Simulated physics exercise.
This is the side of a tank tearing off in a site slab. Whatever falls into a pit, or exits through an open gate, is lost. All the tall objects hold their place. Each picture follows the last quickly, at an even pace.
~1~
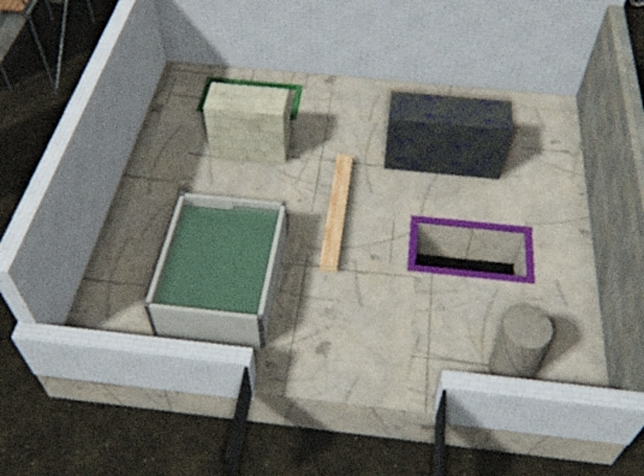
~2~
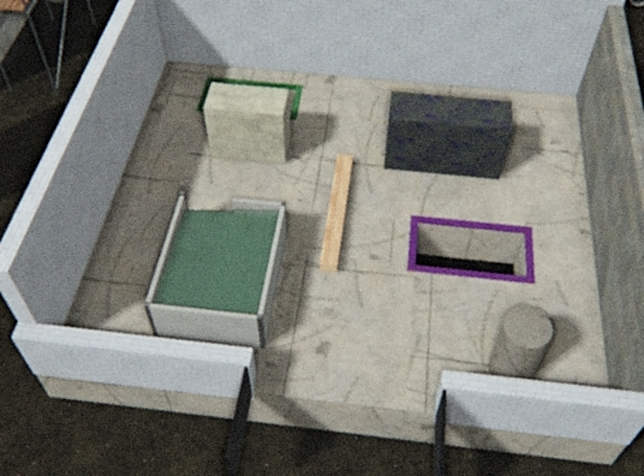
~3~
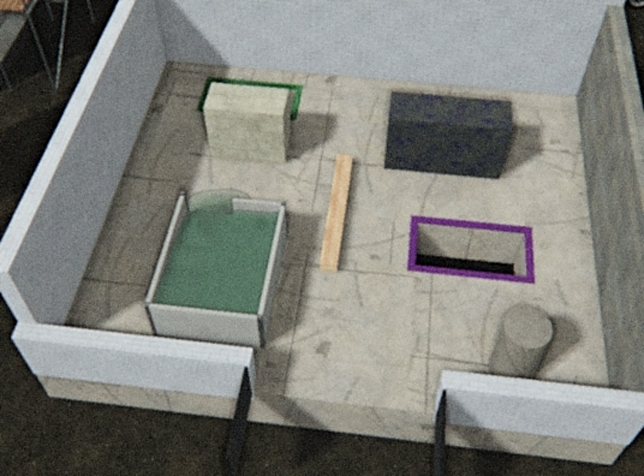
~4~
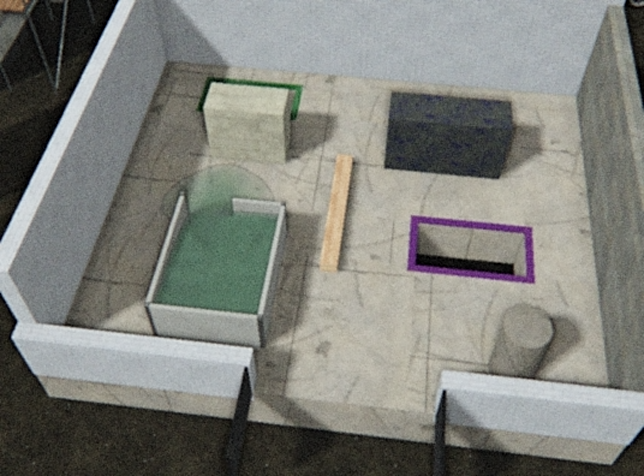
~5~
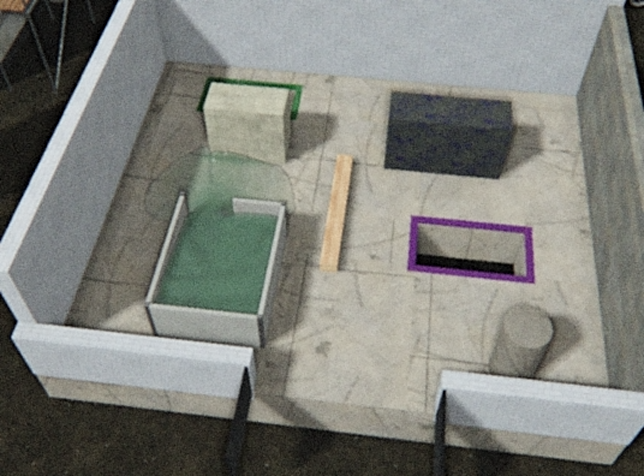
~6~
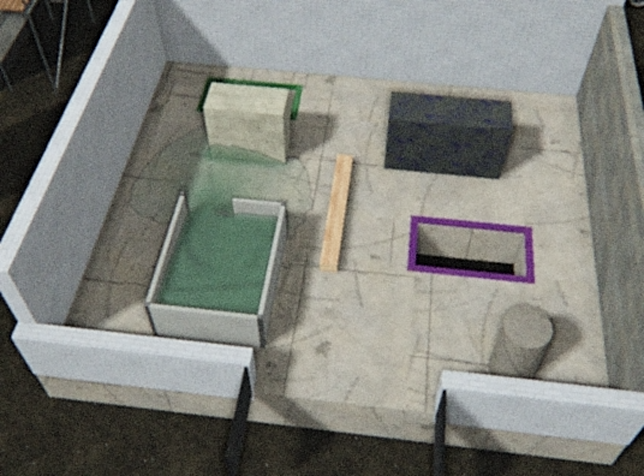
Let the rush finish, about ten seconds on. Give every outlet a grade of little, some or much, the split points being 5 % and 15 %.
Grades: Gate - some; purple pit - little; green pit - much.
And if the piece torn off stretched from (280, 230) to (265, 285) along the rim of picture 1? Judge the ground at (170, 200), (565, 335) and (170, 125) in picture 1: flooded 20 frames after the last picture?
First spot spared, second spot submerged, third spot spared.
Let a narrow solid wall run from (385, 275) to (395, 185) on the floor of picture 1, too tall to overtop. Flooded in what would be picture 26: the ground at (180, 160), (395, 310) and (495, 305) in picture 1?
As the points were listed, they come out taken by the flood, free from flooding, and finally free from flooding.
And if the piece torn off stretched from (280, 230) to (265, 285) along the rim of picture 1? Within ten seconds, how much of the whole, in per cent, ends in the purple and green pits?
Purple: 30 percent; green: 2 percent.
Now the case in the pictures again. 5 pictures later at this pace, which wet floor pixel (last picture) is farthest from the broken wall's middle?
Somewhere close to (183, 73).
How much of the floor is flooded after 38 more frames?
55 %.
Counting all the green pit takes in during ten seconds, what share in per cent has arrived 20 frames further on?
It comes to around 20 percent of the ten-second total.
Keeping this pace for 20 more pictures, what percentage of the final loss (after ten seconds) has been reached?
Roughly 15 %.
A moment on, water covers 15 % of the floor; the gate 0 %, the purple pit 0 %, the green pit 0 %.
Next, water covers 25 % of the floor; the gate 0 %, the purple pit 0 %, the green pit 1 %.
Then, water covers 35 % of the floor; the gate 0 %, the purple pit 0 %, the green pit 5 %.
Later, water covers 55 % of the floor; the gate 4 %, the purple pit 0 %, the green pit 19 %.
In the end, water covers 65 % of the floor; the gate 9 %, the purple pit 0 %, the green pit 30 %.
